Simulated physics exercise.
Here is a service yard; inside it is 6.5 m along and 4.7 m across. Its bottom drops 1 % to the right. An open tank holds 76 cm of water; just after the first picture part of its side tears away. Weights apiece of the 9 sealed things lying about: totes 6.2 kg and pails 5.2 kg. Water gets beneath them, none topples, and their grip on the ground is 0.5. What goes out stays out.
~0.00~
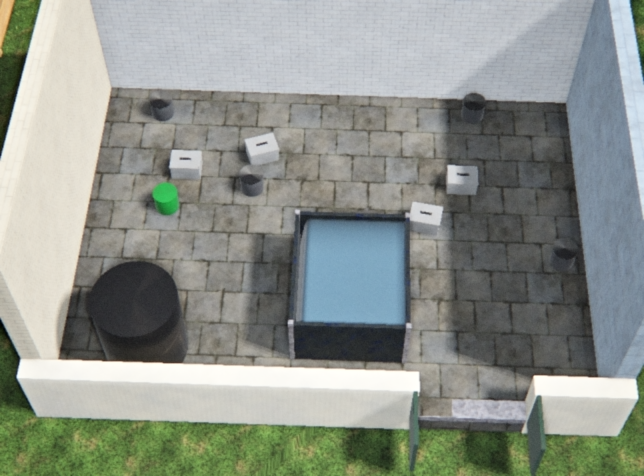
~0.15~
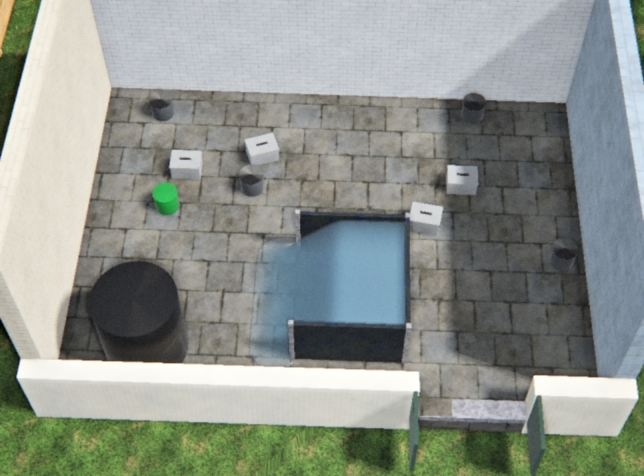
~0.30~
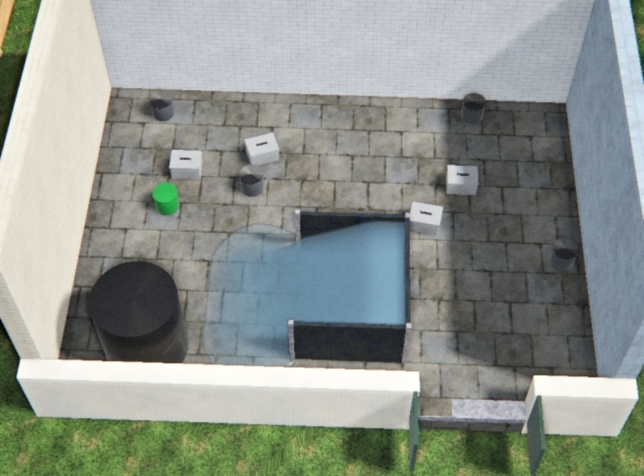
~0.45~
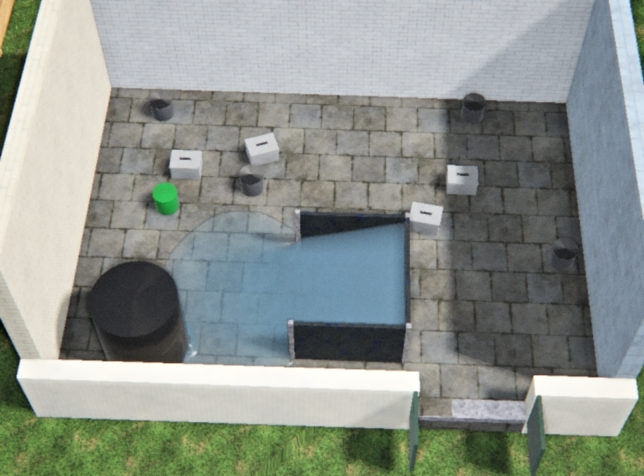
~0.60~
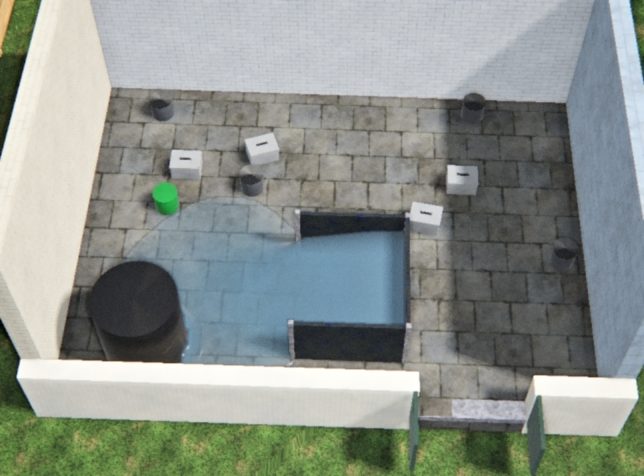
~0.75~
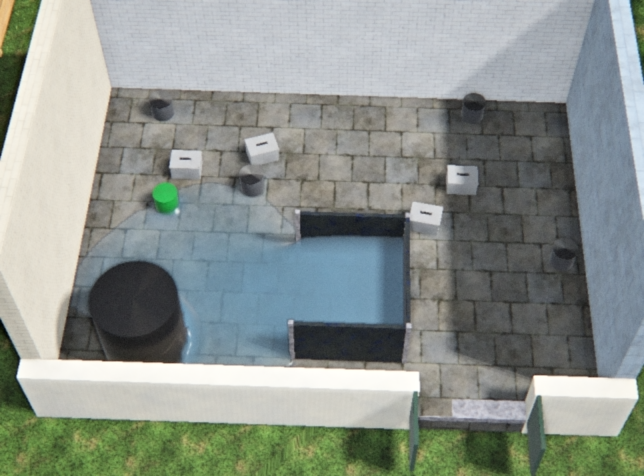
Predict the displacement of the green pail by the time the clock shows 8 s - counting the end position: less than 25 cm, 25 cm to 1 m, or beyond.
Green pail ends far away.
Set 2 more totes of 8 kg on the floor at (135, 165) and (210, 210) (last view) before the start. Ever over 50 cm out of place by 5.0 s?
In turn: More, over.
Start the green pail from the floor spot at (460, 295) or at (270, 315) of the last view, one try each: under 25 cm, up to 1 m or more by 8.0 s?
In turn: It holds its place; it travels far.
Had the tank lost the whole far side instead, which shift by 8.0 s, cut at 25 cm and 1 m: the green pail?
In that case the green pail is nudged along.
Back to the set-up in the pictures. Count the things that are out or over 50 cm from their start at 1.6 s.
I count 2.
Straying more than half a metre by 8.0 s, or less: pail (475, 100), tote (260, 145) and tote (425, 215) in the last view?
In turn: Past it, over, short of it.
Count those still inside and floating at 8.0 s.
I count 3.
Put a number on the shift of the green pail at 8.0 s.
Roughly 450 cm.
After 1.6 s the green pail is near (107, 150), 1.0 m from its start, afloat; 0 of 9 are out; 1 afloat.
After 3.6 s the green pail is near (199, 81), 1.9 m from its start, afloat; 0 of 9 are out; 1 afloat.
After 5.6 s the green pail is near (439, 120), 3.9 m from its start, aground; 0 of 9 are out; 3 afloat.
After 8.0 s the green pail is near (512, 149), 4.6 m from its start, afloat; 0 of 9 are out; 3 afloat.
